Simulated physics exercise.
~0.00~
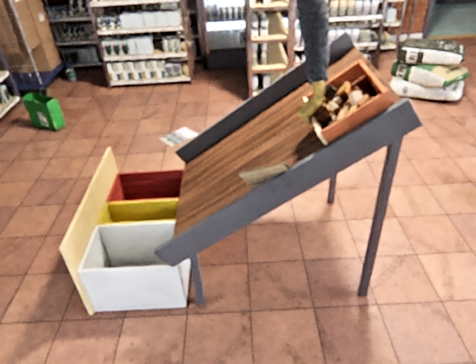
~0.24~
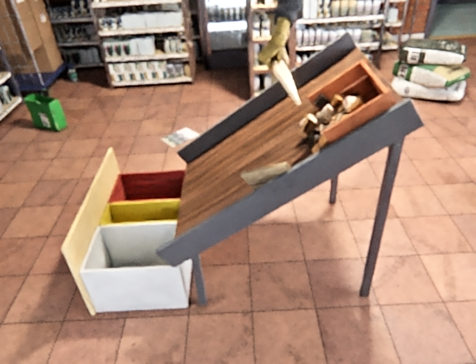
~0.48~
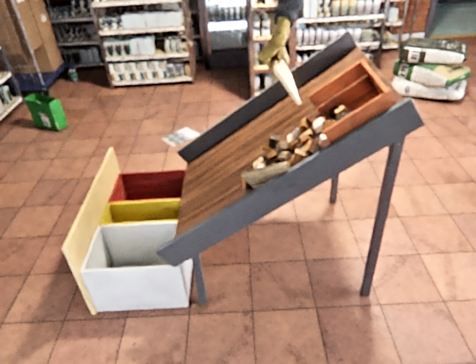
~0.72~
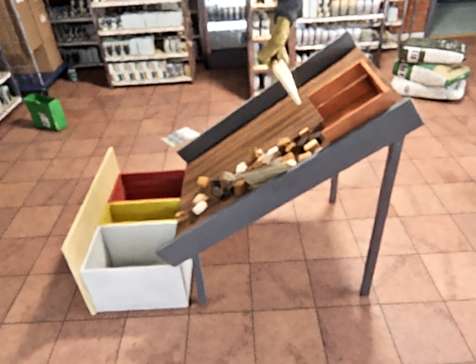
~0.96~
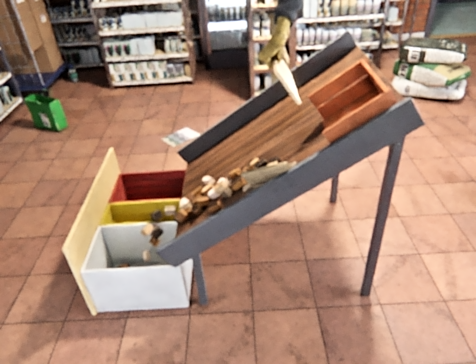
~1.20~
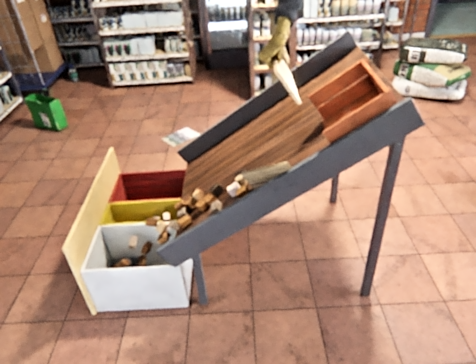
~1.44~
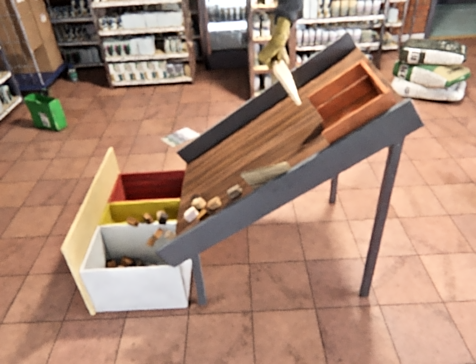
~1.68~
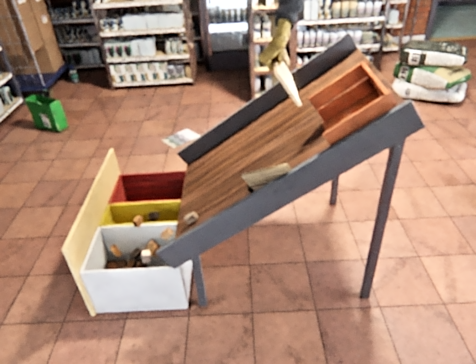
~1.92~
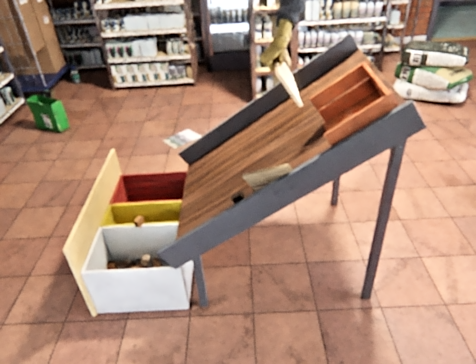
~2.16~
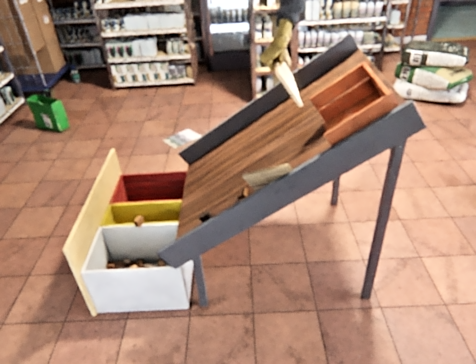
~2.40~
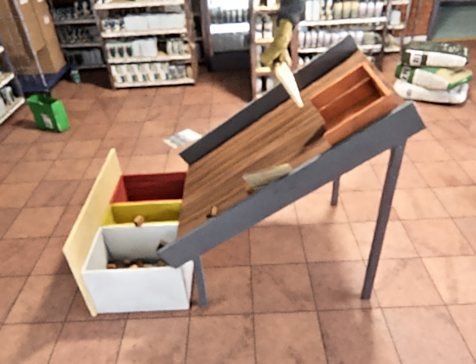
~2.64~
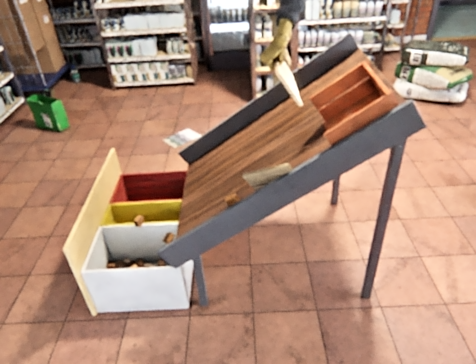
In a shop, wooden blocks slide left down a ramp, mostly into the white bin.
